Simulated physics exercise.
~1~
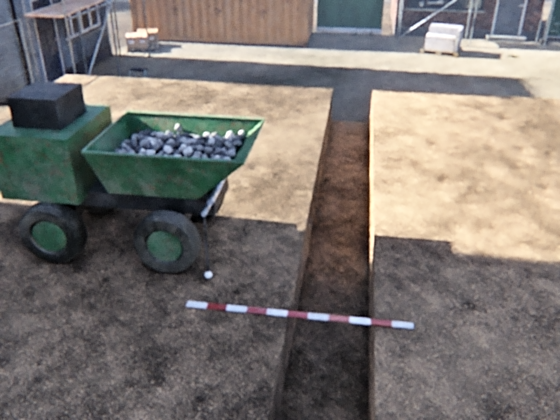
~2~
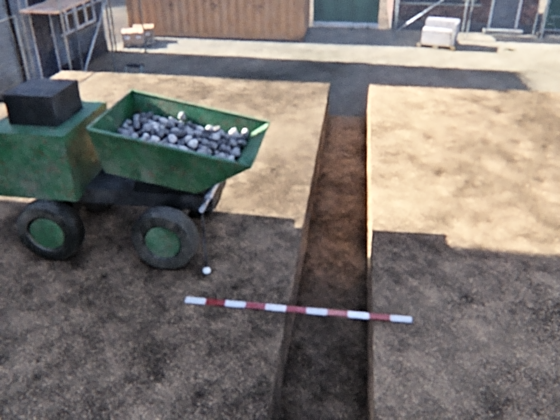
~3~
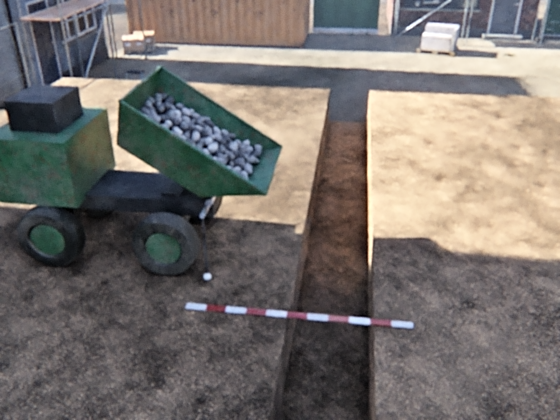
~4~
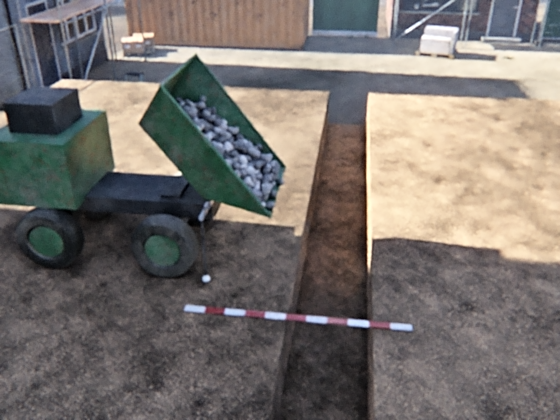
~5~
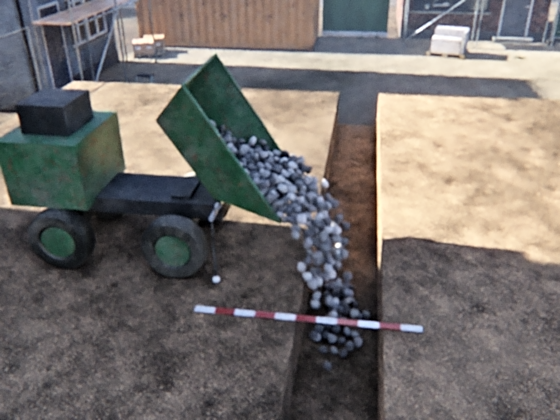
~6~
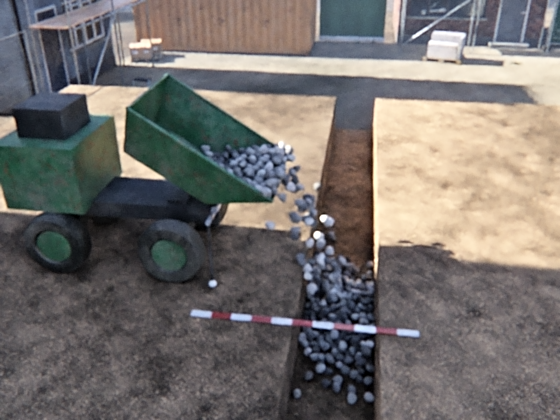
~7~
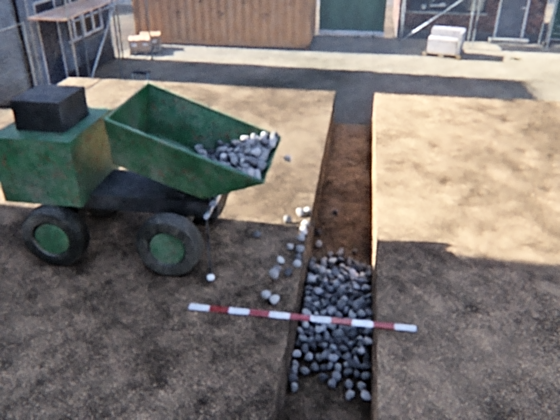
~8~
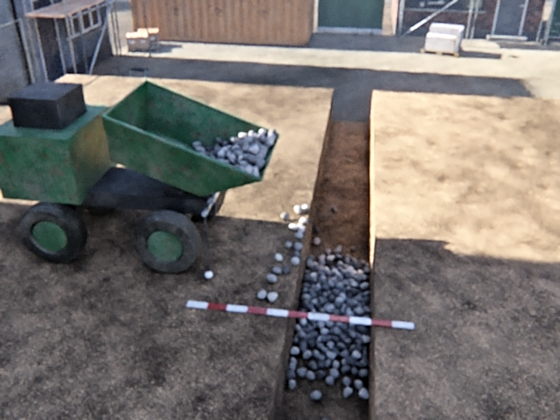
To begin with, a small green dumper stands on brown ground left of a narrow trench, its level skip full of rounded grey stones, with a red and white striped pole lying across the trench. The skip tips up toward the right, growing steeper while the stones stay inside. Then they pour over its lower edge and tumble into the trench. As the skip swings partway back down, more stones fall, some landing short on the near side. Finally the skip rests still tilted, some stones left in it, while most lie heaped in the trench beneath the pole.
